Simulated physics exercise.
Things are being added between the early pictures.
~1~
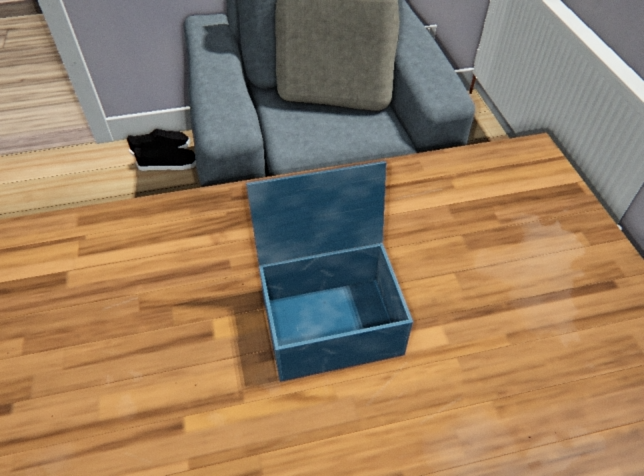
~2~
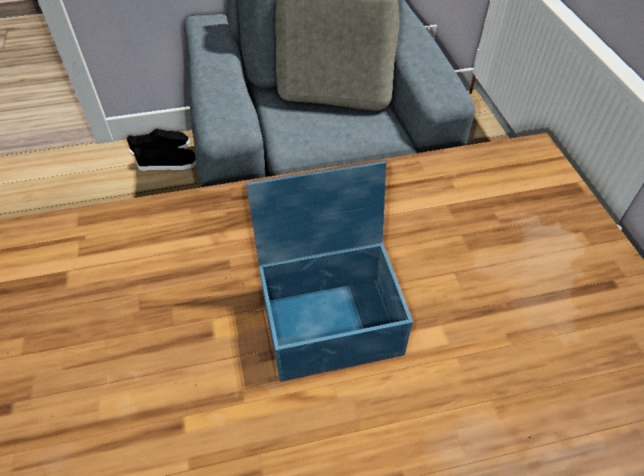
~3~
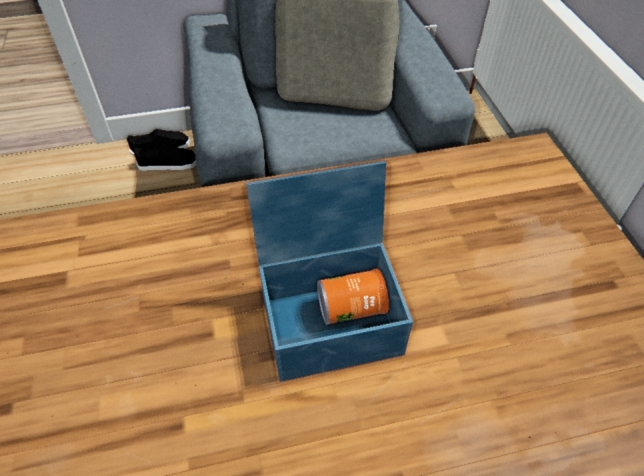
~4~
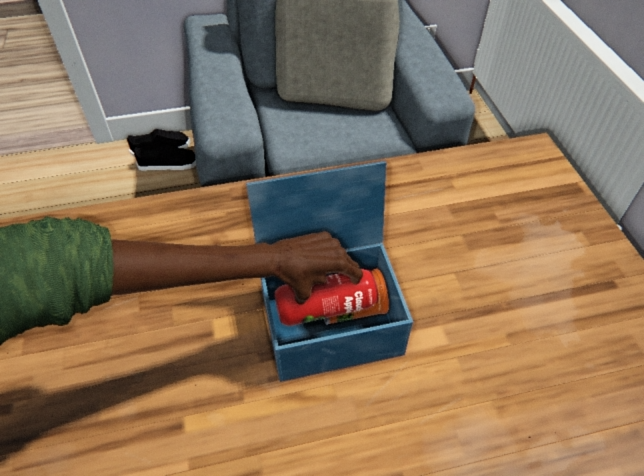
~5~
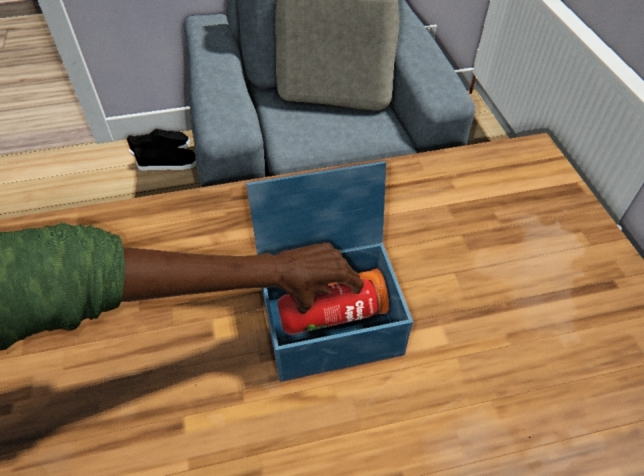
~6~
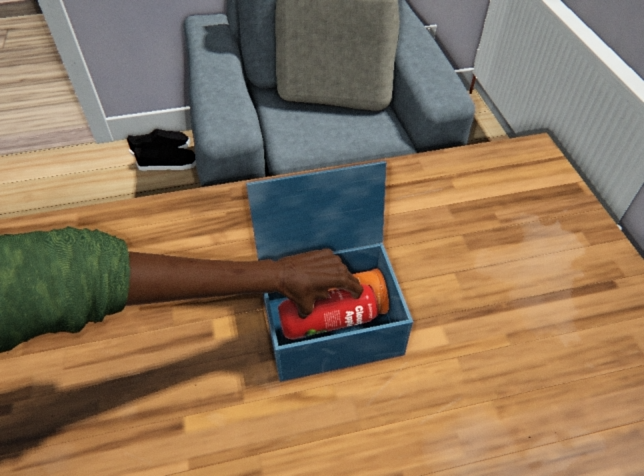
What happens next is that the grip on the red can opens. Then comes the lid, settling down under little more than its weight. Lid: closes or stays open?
Closes.
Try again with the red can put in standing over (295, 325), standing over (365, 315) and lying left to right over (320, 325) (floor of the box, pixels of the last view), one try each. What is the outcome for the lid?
At first it fails to shut, the second time it fails to shut, and the third time it manages to shut.
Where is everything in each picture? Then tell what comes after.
In the first picture, the last thing is not in view yet.
In the second picture, the last thing is not in view yet.
In the third picture, the last thing is not in view yet; orange tin (352, 297).
The fourth picture shows on its way; red can (326, 297).
The fifth picture shows on its way; red can (328, 306).
The sixth picture shows put in, still held; red can (328, 311).
Then, 0.90 s past the last view, lid starting down; red can displaced about its own width near (332, 335).
Then, 1.60 s past the last view, lid 58° above the rim; red can displaced about its own width near (332, 335).
Then, 2.00 s past the last view, lid 22° above the rim; red can displaced about its own width near (332, 335).
Finally, lid shut; moved from the start, red can; orange tin still in place. Final places as the last picture's camera would see them, red can near (332, 335).
